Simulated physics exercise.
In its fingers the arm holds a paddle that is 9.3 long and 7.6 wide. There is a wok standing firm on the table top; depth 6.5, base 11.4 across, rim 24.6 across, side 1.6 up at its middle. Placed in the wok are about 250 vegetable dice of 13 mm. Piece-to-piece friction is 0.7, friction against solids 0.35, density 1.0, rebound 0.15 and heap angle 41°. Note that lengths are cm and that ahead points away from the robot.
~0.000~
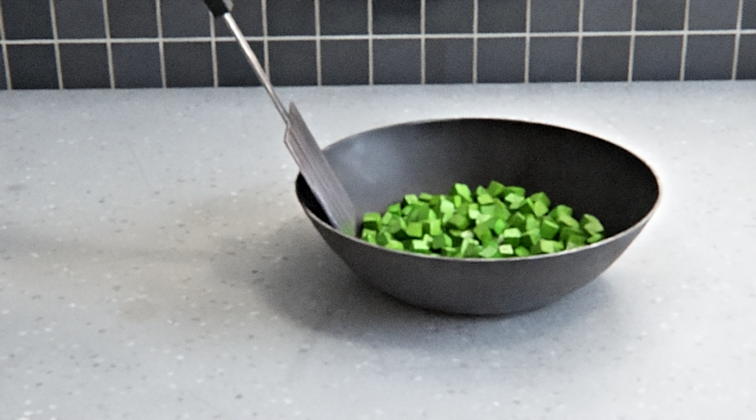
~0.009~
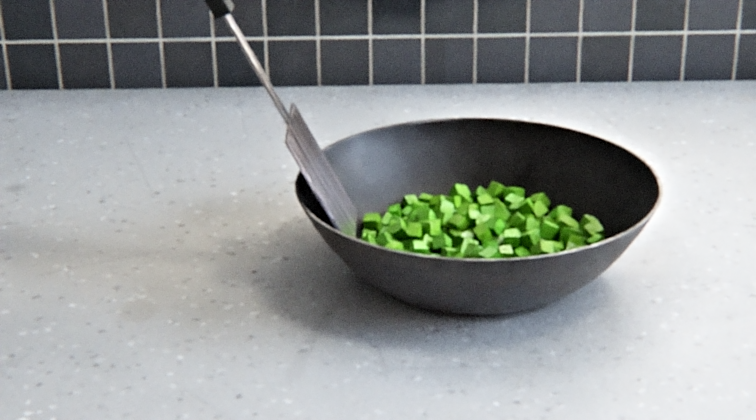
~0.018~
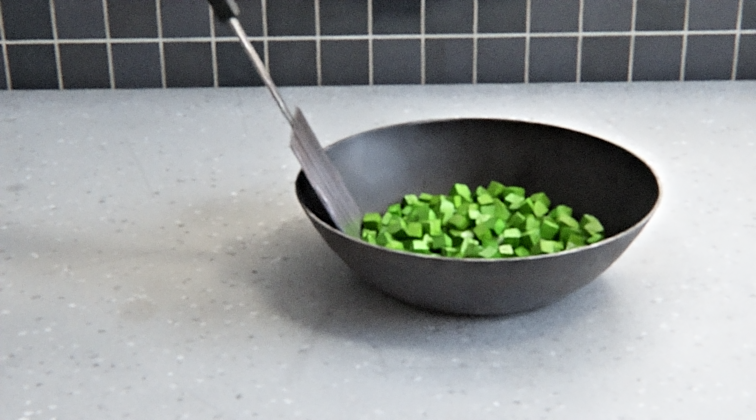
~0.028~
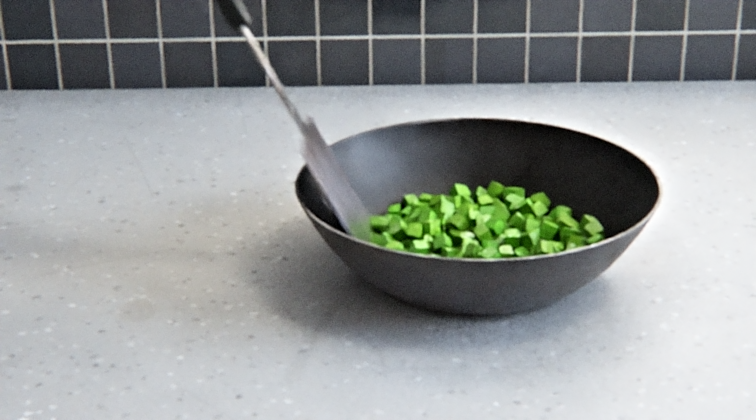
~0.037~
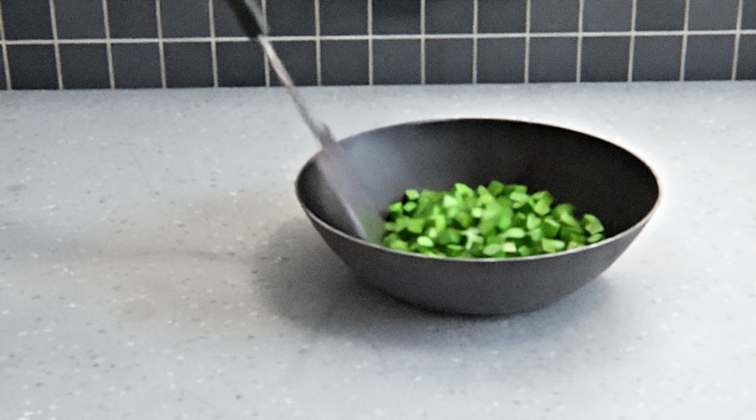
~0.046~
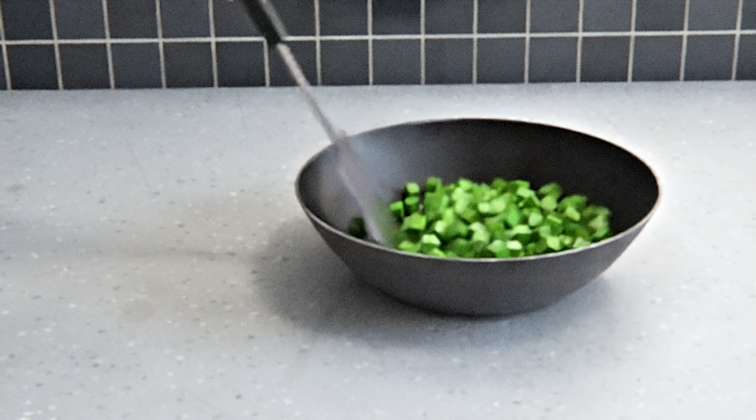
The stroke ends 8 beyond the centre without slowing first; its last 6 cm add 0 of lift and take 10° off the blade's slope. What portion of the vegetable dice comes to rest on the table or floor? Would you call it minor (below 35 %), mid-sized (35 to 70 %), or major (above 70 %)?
I would call it mid-sized.
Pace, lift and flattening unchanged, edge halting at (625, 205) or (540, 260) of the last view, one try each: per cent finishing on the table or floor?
I'd say roughly 60 per cent, then roughly 10 per cent.
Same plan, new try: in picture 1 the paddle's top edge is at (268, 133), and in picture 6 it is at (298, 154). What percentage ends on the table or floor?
I'd put it at roughly 25 per cent.
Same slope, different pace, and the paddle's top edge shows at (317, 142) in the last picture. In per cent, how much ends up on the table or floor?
Some 30 per cent.
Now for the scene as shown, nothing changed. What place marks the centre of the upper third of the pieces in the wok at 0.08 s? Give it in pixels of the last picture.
At about (537, 208).
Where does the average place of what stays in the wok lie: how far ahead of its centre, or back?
It sits near 4.5 centimetres ahead of centre.
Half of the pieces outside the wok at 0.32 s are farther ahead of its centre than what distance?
About 18 cm.
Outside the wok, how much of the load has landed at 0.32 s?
Some 5 per cent of the load.
After 0.08 s, sloping 63°, highest piece 7 above the table; 250 in the wok.
After 0.11 s, sloping 61°, highest piece 11 above the table; 241 in the wok, 9 on the blade or in flight.
After 0.32 s, sloping 53°, highest piece 17 above the table; 133 in the wok, 18 on the table or floor, 99 on the blade or in flight.
After 1.37 s, sloping 53°, highest piece 6 above the table; 133 in the wok, 117 on the table or floor.
At rest, 133 in the wok, 117 on the table or floor. That is 47 % on the table or floor.
